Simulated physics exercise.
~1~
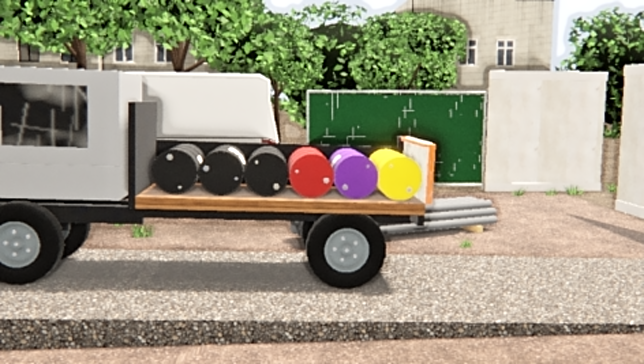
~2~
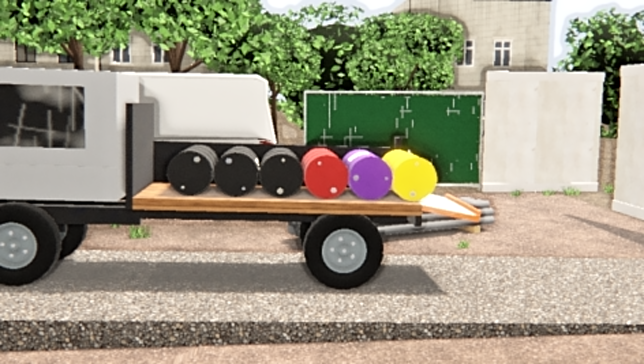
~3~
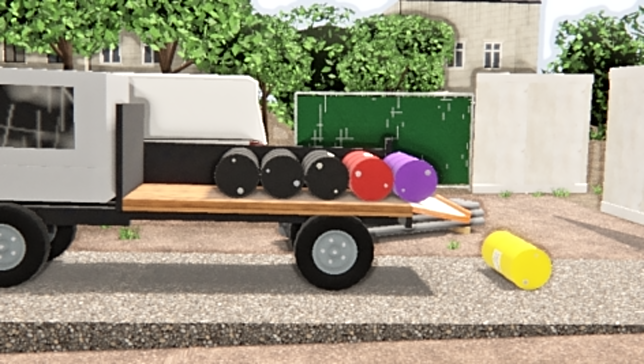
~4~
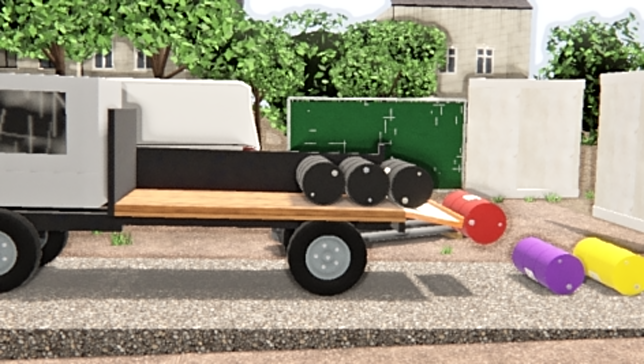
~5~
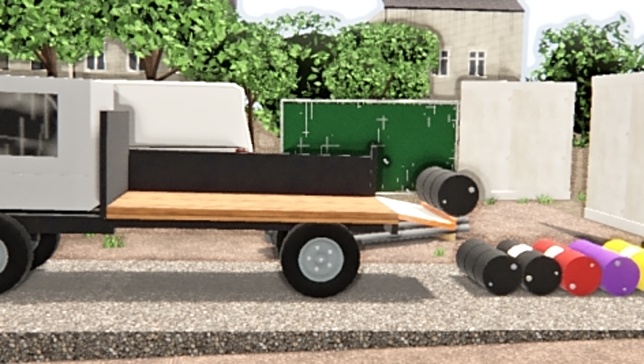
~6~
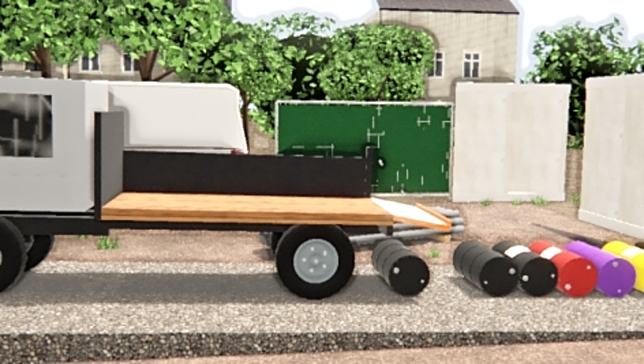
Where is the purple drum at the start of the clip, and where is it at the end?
At the start the purple drum is on the truck bed between the red and yellow drums. At the end it is on the ground to the right, behind the truck, still between those two.
